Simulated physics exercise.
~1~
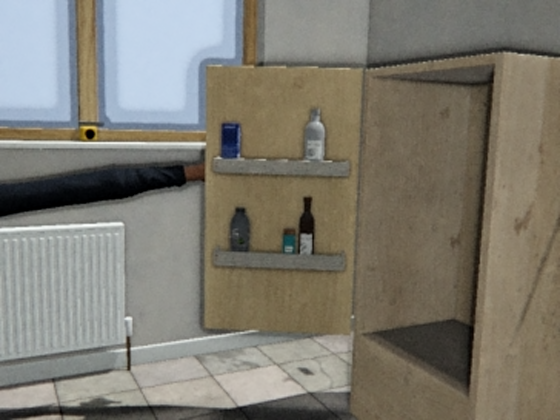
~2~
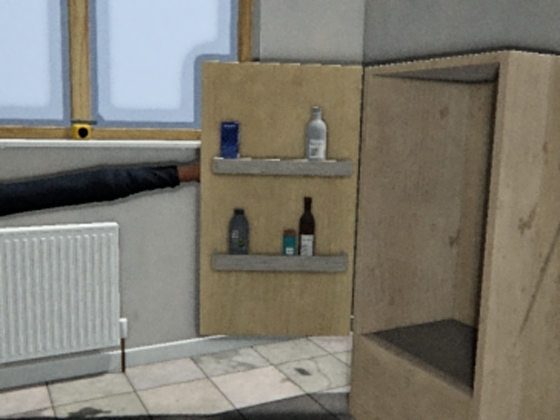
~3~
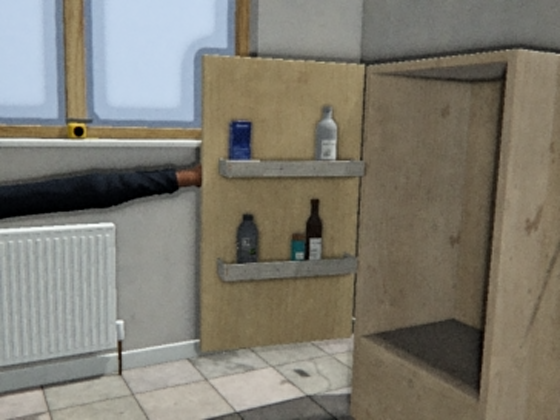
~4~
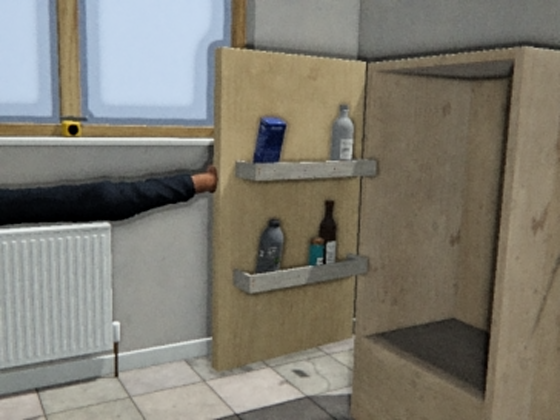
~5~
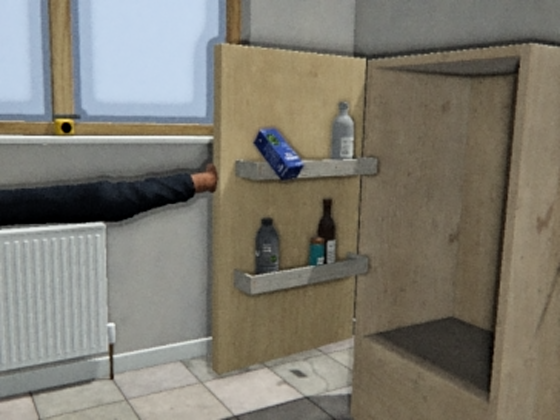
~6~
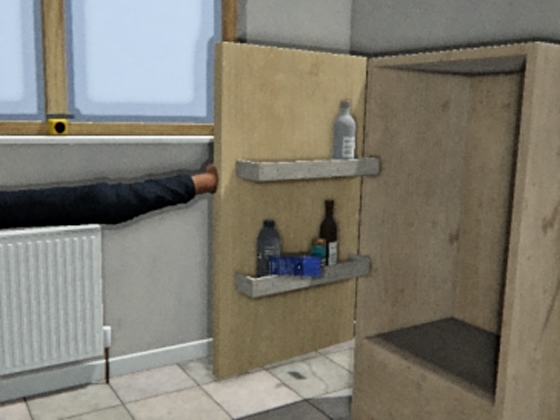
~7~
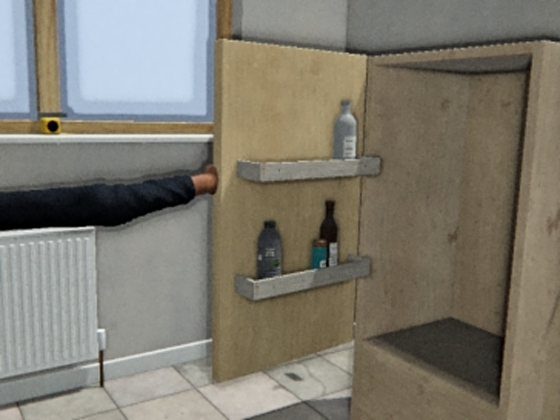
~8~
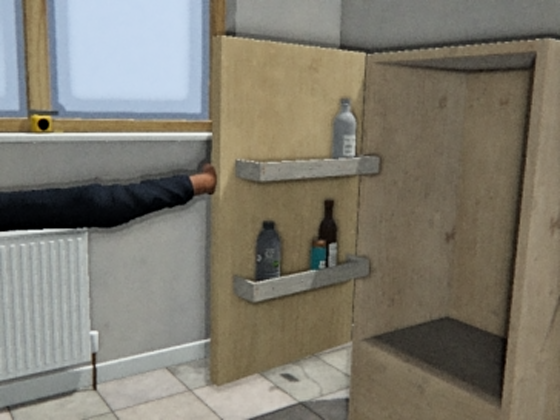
At the start, an arm reaches in from the left and holds the edge of an open wooden cupboard door with two racks, a blue carton and a white bottle above, a grey bottle, a turquoise shaker and a brown bottle below. The hand swings the door around, carrying everything rightward. As the door stops, the blue carton leans and the grey bottle tilts slightly. The carton topples over the rail upside down, while the grey bottle settles upright. The carton drops past the lower rack and out of sight, leaving the other four standing.
